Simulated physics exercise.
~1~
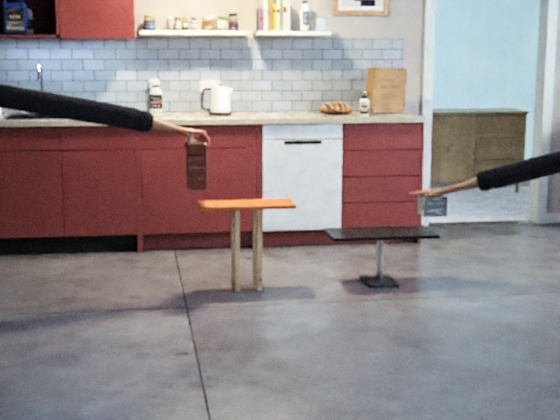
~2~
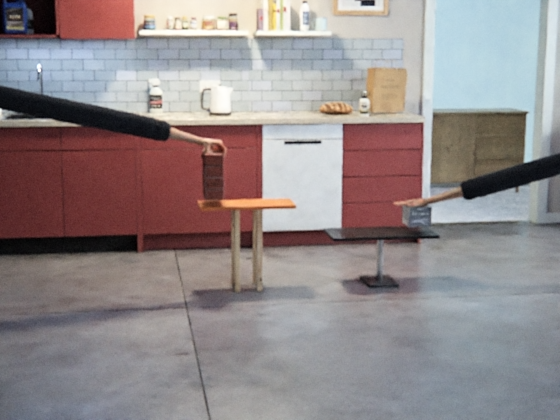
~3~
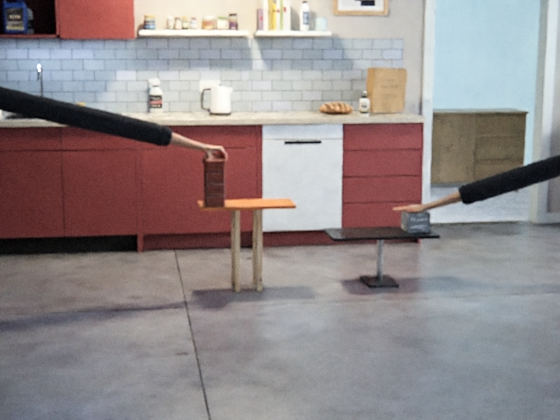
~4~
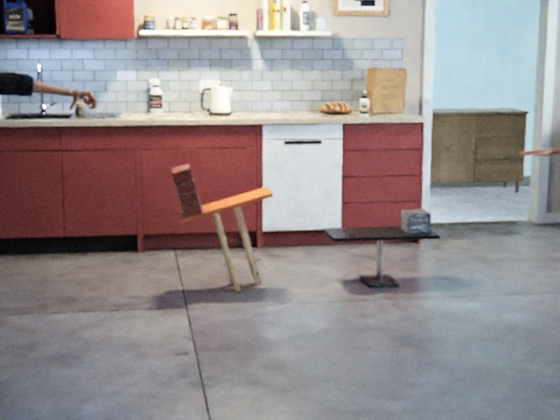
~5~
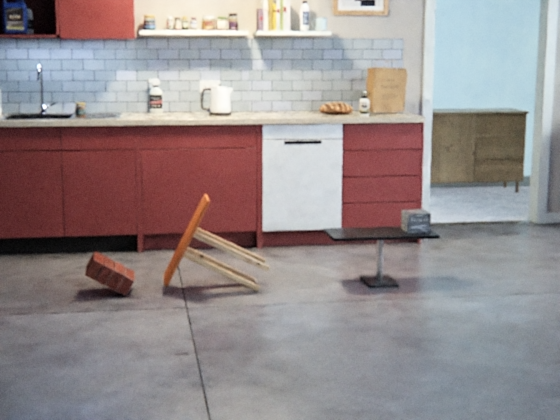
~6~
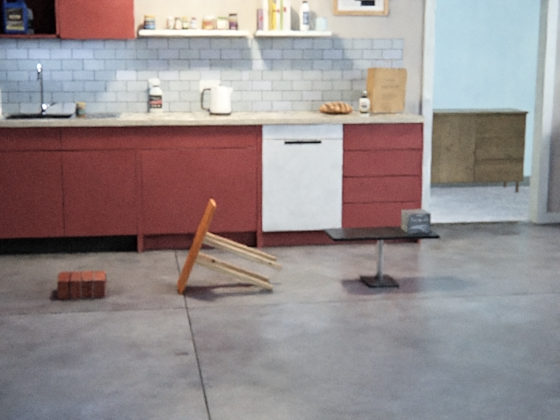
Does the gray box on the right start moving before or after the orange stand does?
The gray box starts moving before the orange stand. A hand lowers it to the black table while the stand is still upright, and the stand tips only later.
